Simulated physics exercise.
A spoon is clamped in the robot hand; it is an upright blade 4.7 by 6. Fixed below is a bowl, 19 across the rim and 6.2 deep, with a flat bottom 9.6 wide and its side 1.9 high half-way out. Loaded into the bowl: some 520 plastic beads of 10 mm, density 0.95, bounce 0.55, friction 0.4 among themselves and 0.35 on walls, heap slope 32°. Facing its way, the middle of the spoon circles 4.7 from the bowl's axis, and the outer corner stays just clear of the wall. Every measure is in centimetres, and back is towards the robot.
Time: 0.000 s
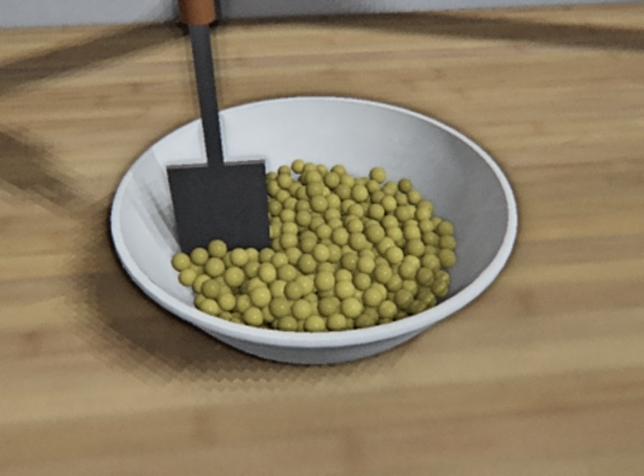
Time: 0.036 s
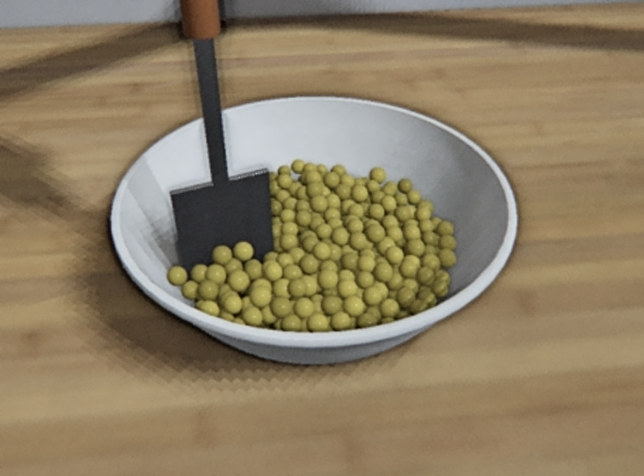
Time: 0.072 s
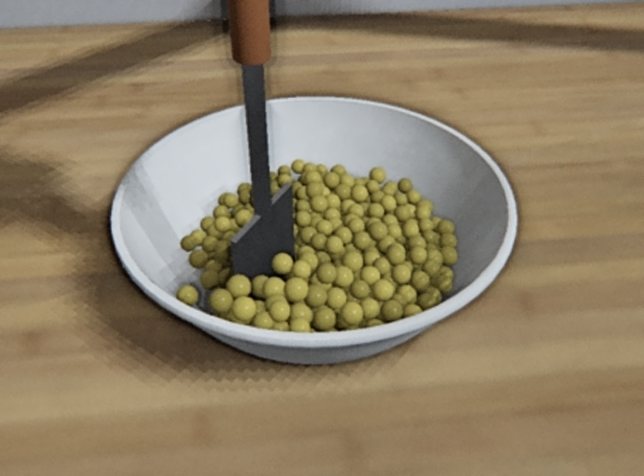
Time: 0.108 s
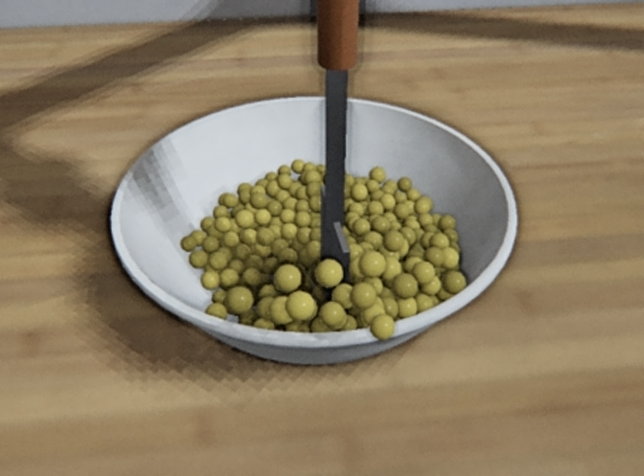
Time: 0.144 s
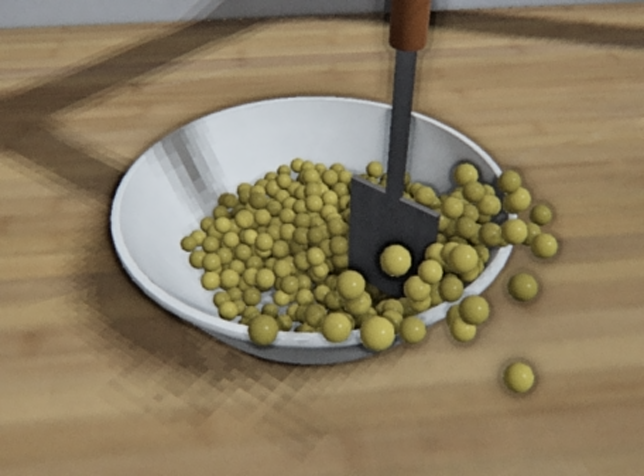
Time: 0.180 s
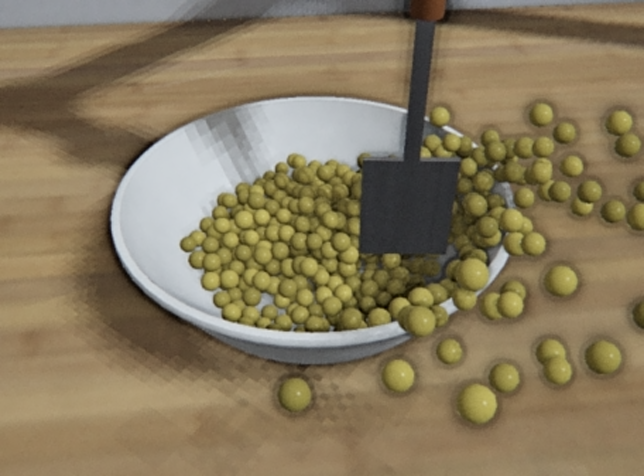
White bowl of yellow-green beads on a wooden surface, a dark spatula sweeping through from left to right and scattering beads outside.
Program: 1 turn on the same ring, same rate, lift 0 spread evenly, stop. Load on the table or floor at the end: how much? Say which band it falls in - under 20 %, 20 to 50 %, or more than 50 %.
It falls between 20 and 50 %.
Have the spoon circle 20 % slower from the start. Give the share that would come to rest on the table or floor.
Then roughly 25 per cent.
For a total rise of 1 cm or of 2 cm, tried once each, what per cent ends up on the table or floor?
Some 30 and 20 per cent.
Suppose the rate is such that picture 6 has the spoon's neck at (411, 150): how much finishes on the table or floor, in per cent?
About 35 %.
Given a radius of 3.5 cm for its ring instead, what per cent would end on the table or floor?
That would give close to 35 per cent.
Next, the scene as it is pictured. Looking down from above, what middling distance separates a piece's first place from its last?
I'd estimate close to 9 cm.
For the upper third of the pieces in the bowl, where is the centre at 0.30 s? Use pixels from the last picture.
Around (221, 165).
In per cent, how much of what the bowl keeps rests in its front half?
I'd say around 65 per cent.
After 0.24 s, 239° round, highest piece 12 above the table; 449 in the bowl, 2 on the table or floor, 73 in flight or on the tool.
After 0.30 s, 305° round, highest piece 12 above the table; 400 in the bowl, 42 on the table or floor, 82 in flight or on the tool.
After 0.53 s, 0° round, highest piece 6 above the table; 333 in the bowl, 186 on the table or floor, 5 in flight or on the tool.
After 1.23 s, 0° round, highest piece 5 above the table; 333 in the bowl, 191 on the table or floor.
At rest, 333 in the bowl, 191 on the table or floor. That is 36 % on the table or floor.
